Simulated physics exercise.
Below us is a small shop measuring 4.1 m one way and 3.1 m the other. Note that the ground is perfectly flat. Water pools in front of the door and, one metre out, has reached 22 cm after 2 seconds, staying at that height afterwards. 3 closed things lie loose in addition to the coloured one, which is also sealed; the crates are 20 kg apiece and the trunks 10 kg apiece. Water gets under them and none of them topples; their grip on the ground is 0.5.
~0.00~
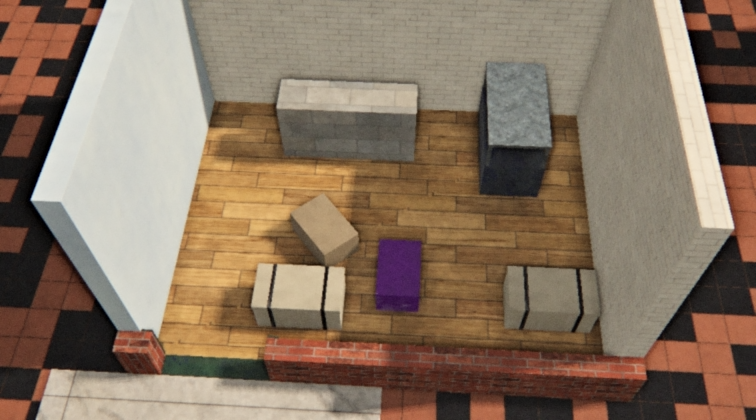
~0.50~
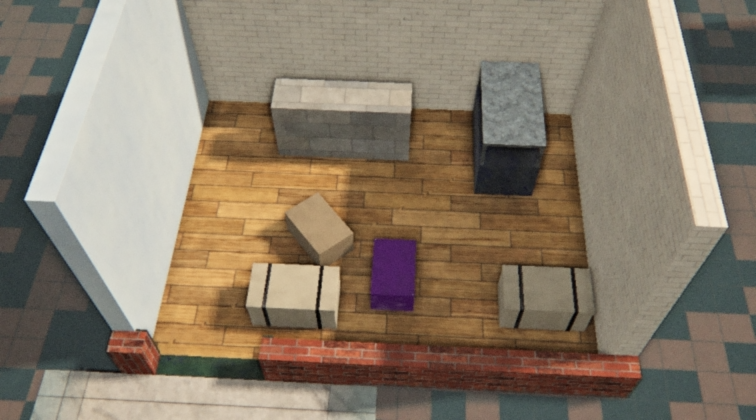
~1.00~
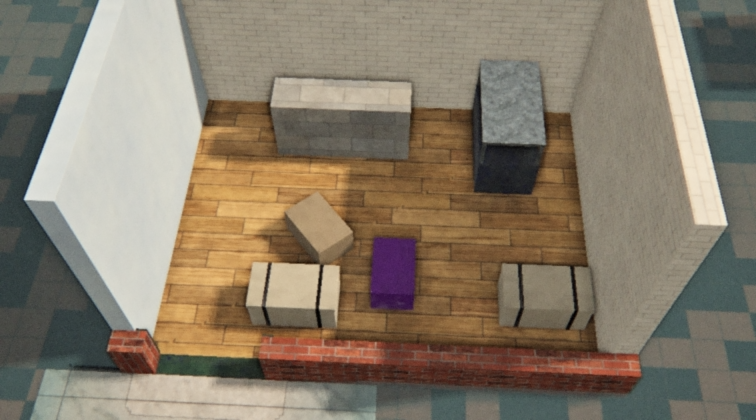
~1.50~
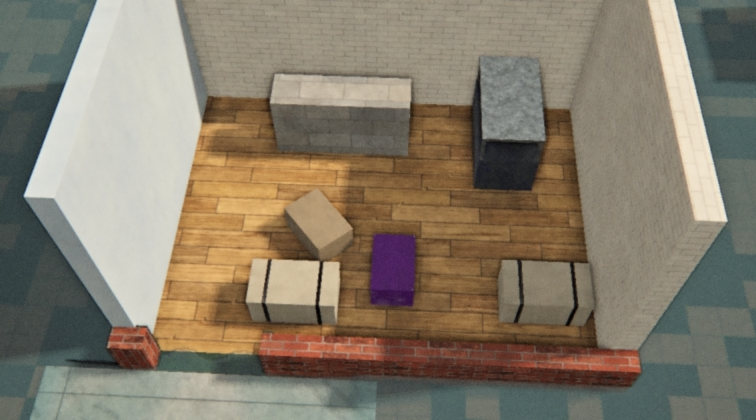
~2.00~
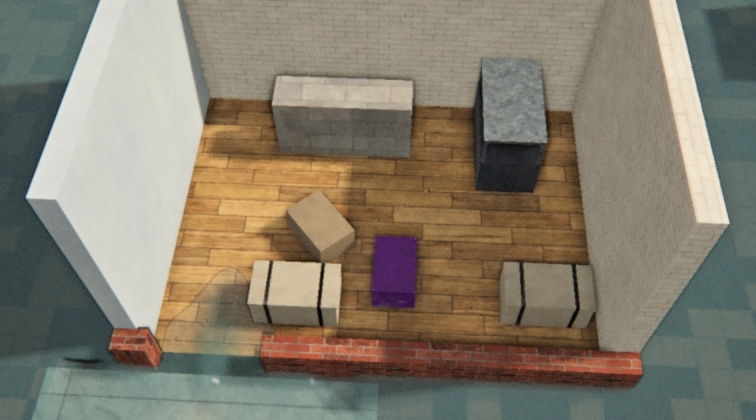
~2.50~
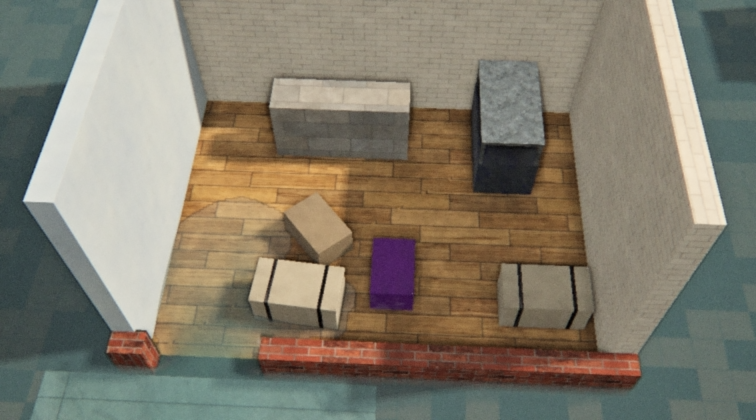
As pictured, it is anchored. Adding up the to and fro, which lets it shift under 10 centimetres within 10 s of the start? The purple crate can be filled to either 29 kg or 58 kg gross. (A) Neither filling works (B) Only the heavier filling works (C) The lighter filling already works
The answer is C.
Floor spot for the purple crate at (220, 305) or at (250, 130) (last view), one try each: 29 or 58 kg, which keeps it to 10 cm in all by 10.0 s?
In order: Only the heavier one succeeds; only the heavier one succeeds.
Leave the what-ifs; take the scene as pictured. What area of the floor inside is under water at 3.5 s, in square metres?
Somewhere about 5.0 m2, give or take.
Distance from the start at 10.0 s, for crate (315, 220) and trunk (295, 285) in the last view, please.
Shifts: 150 cm / 30 cm.
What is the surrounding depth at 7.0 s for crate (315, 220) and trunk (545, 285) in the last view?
Some 7 cm at the first, some 3 cm at the second.
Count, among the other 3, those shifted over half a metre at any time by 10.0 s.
It works out to 2.
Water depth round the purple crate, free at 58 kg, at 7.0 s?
Close to 3 cm deep.
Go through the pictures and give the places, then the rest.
In the first frame, the purple crate at (399, 267) rests on the ground; water covers 0.0 m2; 0 of 4 have shifted.
In the second frame, the purple crate at (394, 267), on the bottom; 0.0 m2 under water; 0 of 4 have shifted.
In the third frame, the purple crate at (394, 265) rests on the ground; 0.0 m2 under water; 0 of 4 have shifted.
In the fourth frame, the purple crate at (393, 262) rests on the ground; 0.0 m2 under water; 0 of 4 have shifted.
In the fifth frame, the purple crate at (395, 264), on the bottom; water covers 0.5 m2; 0 of 4 have shifted.
In the sixth frame, the purple crate at (393, 266) rests on the ground; water covers 1.8 m2; 0 of 4 have shifted.
After 3.5 s the purple crate would be 0 cm from its start with 29 kg and 0 cm from its start with 58 kg; 1 cm of water round it then.
After 4.5 s the purple crate would be 0 cm from its start with 29 kg and 0 cm from its start with 58 kg; 2 cm of water round it then.
After 7.0 s the purple crate would be 0 cm from its start with 29 kg and 0 cm from its start with 58 kg; 3 cm of water round it then.
After 10.0 s the purple crate would be 0 cm from its start with 29 kg and 0 cm from its start with 58 kg; 7 cm of water round it then.
